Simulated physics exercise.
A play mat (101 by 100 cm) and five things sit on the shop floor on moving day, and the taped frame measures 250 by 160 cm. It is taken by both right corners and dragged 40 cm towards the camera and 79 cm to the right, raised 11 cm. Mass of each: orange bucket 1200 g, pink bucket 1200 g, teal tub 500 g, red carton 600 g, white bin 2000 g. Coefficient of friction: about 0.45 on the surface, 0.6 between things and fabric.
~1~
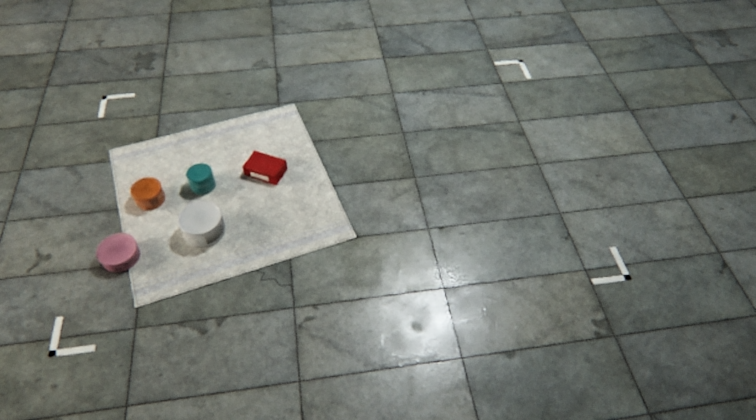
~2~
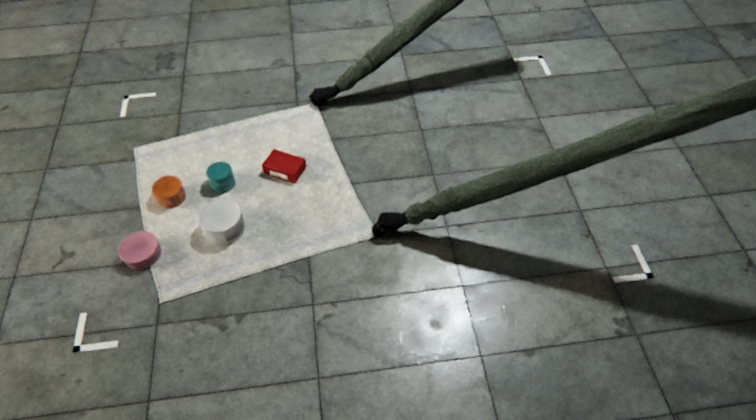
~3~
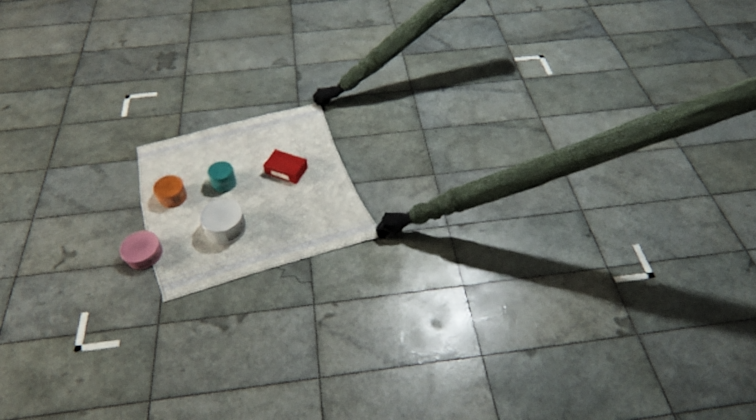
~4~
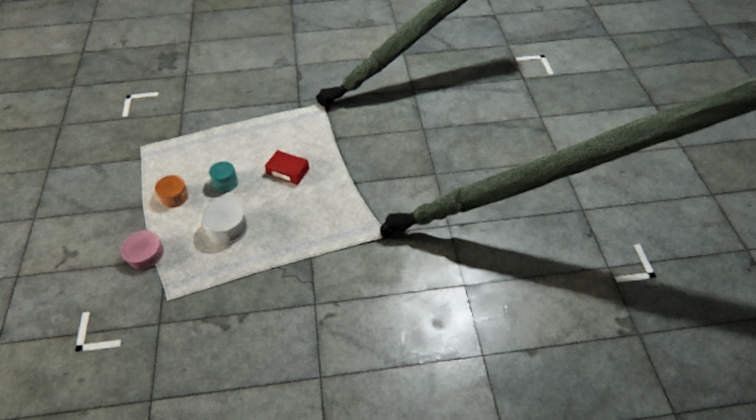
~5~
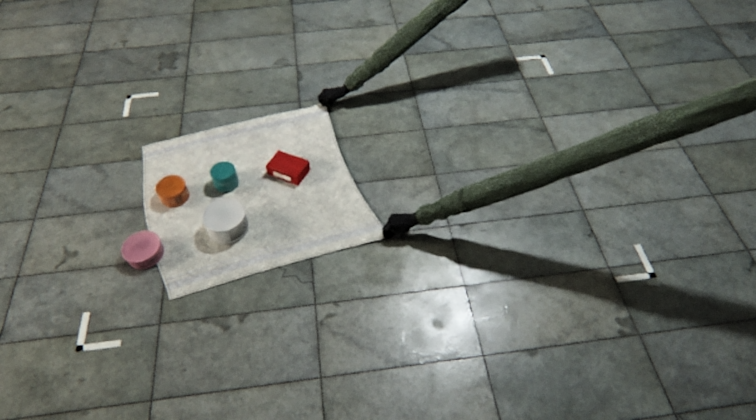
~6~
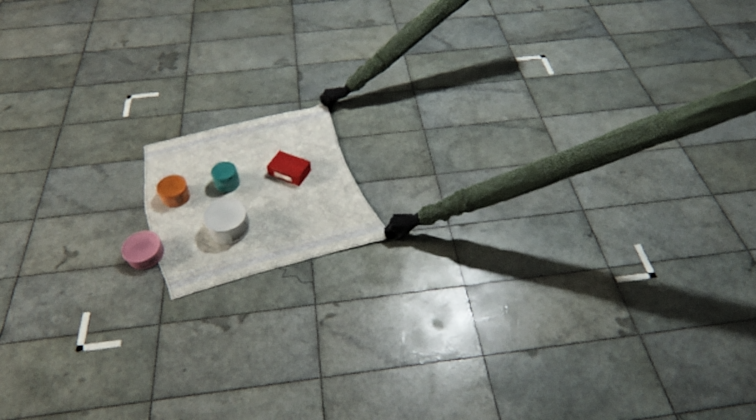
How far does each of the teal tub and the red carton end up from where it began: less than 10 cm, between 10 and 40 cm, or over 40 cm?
Teal tub: Big shift; red carton: Big shift.
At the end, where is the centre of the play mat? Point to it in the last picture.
(424, 226) or thereabouts.
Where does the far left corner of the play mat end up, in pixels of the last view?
Roughly (299, 174).
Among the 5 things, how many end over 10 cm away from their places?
Total: 4.
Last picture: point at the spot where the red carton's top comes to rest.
It comes to rest close to (467, 199).
Next, middle of the play mat at (302, 196); red carton 30 cm off its start, teal tub 28 cm off its start, orange bucket 27 cm off its start.
Then, middle of the play mat at (348, 208); red carton 54 cm off its start, teal tub 53 cm off its start, white bin 53 cm off its start.
After that, middle of the play mat at (393, 220); red carton 77 cm off its start at (434, 195), teal tub 75 cm off its start at (369, 199), white bin 78 cm off its start at (387, 246).
Later, middle of the play mat at (424, 226); red carton 93 cm off its start, teal tub 91 cm off its start, white bin 93 cm off its start.
At the end, middle of the play mat at (424, 226); red carton 93 cm off its start at (467, 199), teal tub 91 cm off its start at (402, 206), white bin 93 cm off its start at (420, 259), orange bucket 90 cm off its start at (349, 220).
